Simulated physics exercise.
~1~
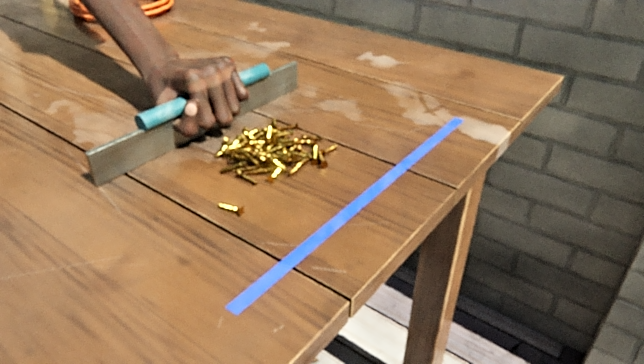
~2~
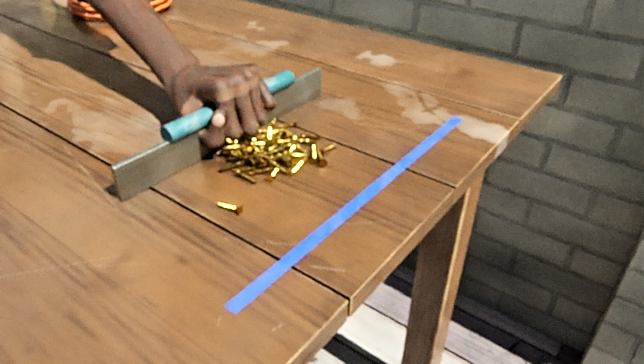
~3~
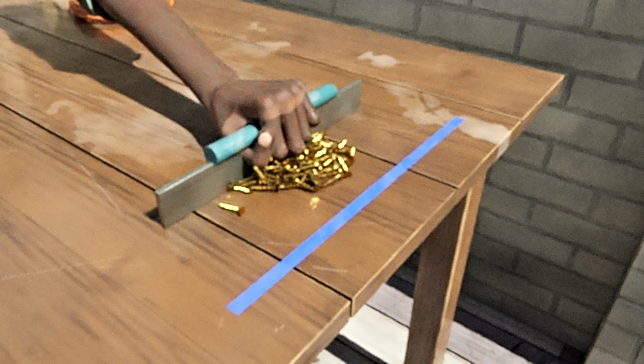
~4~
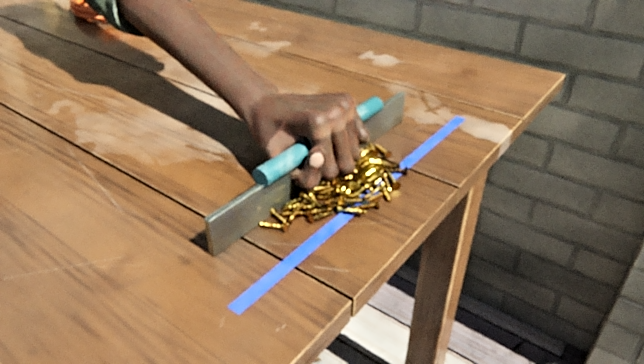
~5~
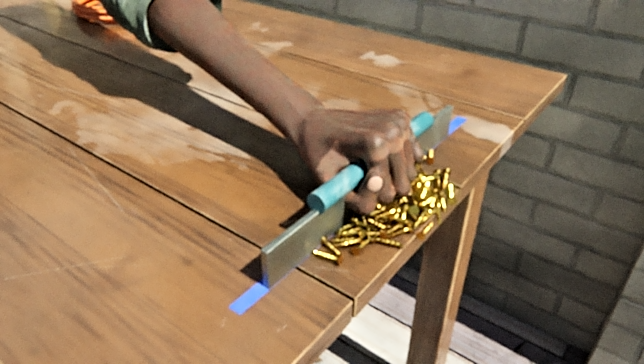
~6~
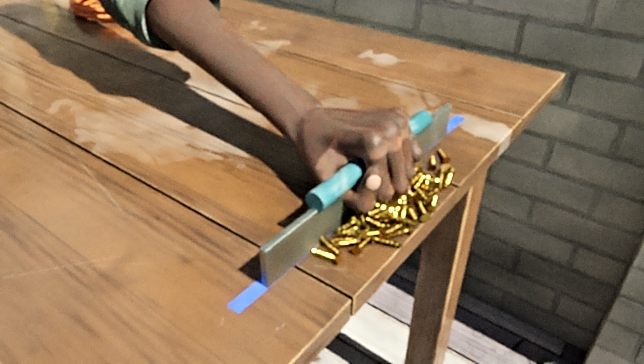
The clip shows a hand pushing a metal scraper with a teal handle across a wooden table, gathering small brass-coloured pieces and sweeping them right toward the edge. The scraper stops along the blue tape, with the pieces heaped at the table's edge, mostly still on top.
